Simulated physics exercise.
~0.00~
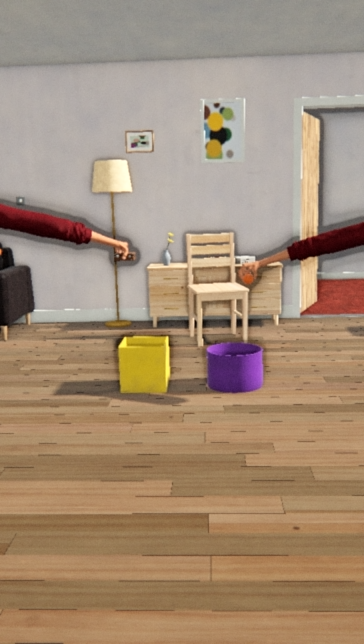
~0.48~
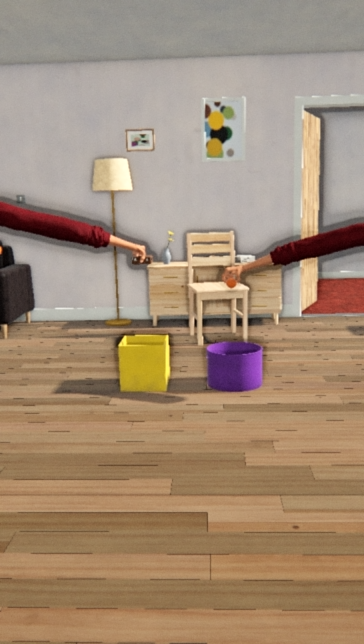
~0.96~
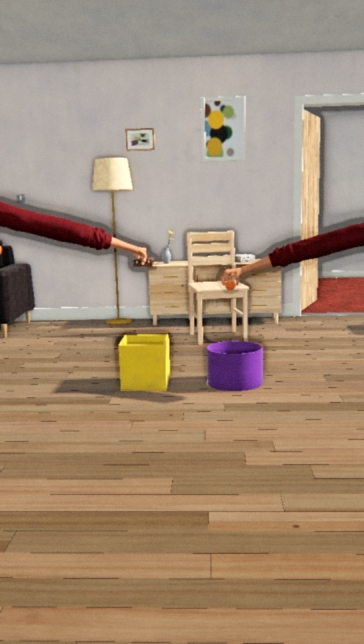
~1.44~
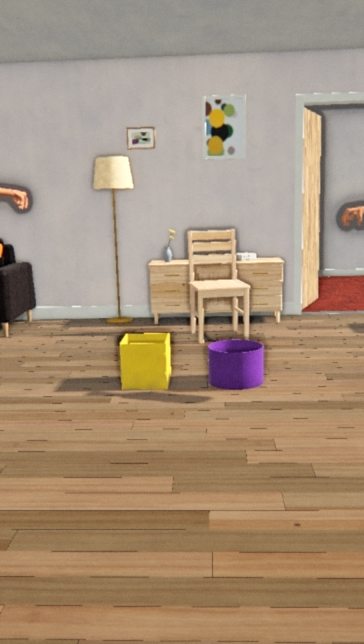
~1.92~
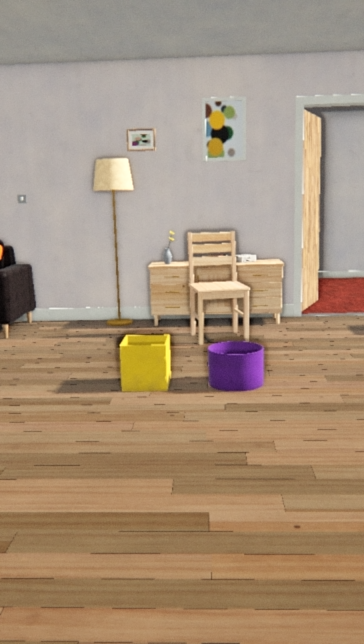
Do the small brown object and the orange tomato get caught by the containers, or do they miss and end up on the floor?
Both are caught, the brown object by the yellow crate and the orange tomato by the purple bucket. Once the hands have drawn back, neither item is seen on the floor around the containers.
